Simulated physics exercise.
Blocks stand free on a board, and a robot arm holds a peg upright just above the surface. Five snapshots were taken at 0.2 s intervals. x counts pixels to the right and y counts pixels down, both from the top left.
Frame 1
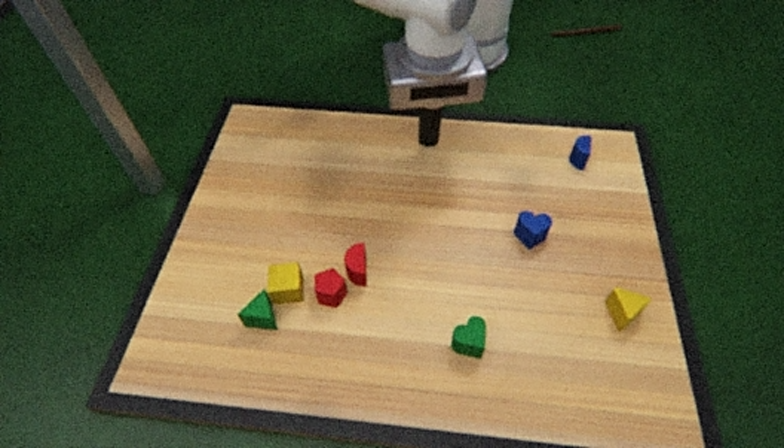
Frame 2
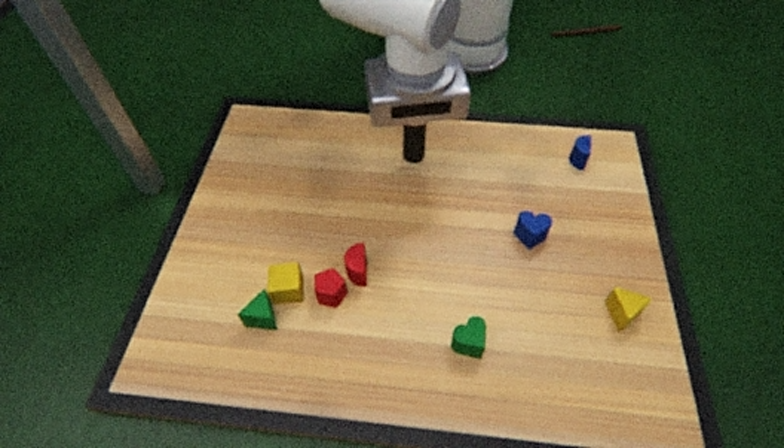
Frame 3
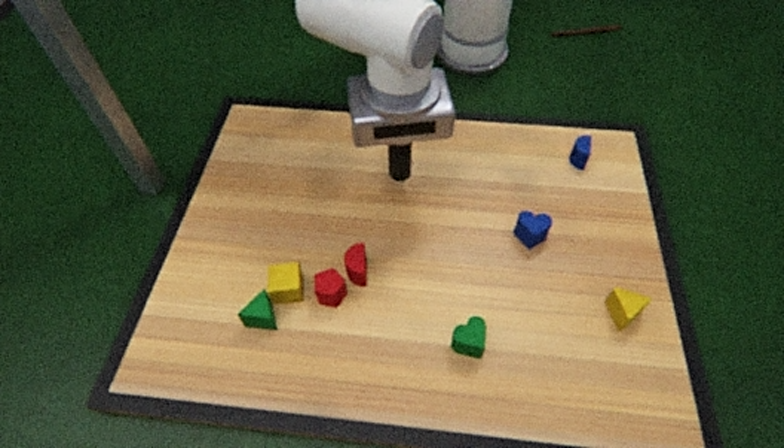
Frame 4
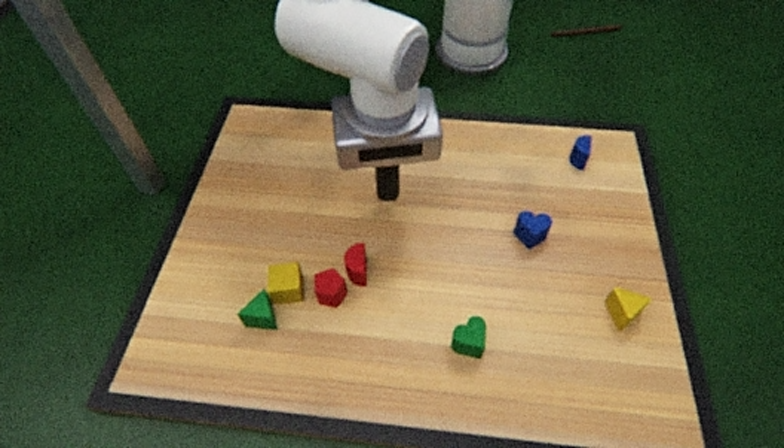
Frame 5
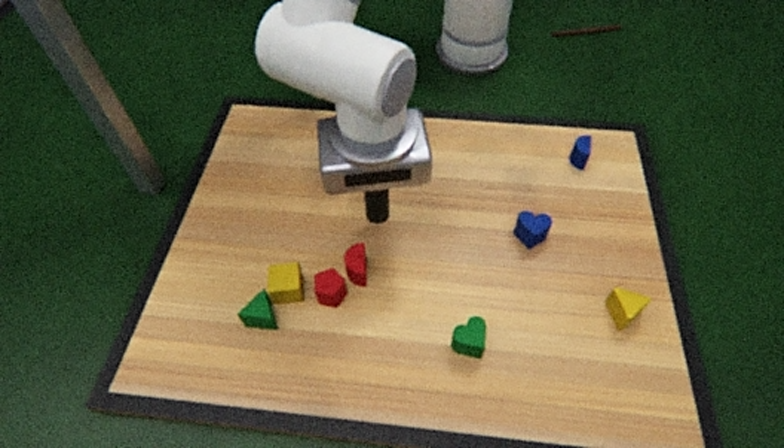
The video shows a robot arm holding a dark peg over a wooden board scattered with red, yellow, green and blue blocks, moving it steadily down and slightly left toward the viewer while the blocks stay still.
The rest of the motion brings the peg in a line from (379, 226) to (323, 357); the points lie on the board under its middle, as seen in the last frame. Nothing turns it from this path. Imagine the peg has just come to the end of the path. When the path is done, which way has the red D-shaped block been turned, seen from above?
Spin direction: Counter-clockwise.
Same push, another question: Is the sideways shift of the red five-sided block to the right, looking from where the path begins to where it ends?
Yes, that is how it ends up.
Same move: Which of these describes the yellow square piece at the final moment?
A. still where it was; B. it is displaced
A.
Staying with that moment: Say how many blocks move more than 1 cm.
The push moves two blocks more than 1 cm.
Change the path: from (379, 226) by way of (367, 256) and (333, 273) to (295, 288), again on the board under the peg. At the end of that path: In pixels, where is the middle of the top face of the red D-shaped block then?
The middle of its upper face will lie at (339, 276).
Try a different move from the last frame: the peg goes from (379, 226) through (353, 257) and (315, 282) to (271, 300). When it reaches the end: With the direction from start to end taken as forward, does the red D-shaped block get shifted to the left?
Answer: Yes.
On the path given first. One third of the way, peg (360, 255); red five-sided block (323, 288), turned 30° clockwise; red D-shaped block (348, 278).
Two thirds of the way, peg (341, 299); red five-sided block (310, 299), turned 70° clockwise; red D-shaped block (342, 325), turned 45° anticlockwise.
At the end, peg (320, 348); yellow square piece still; red five-sided block (305, 305), turned 110° clockwise; red D-shaped block (339, 358), turned 160° anticlockwise.
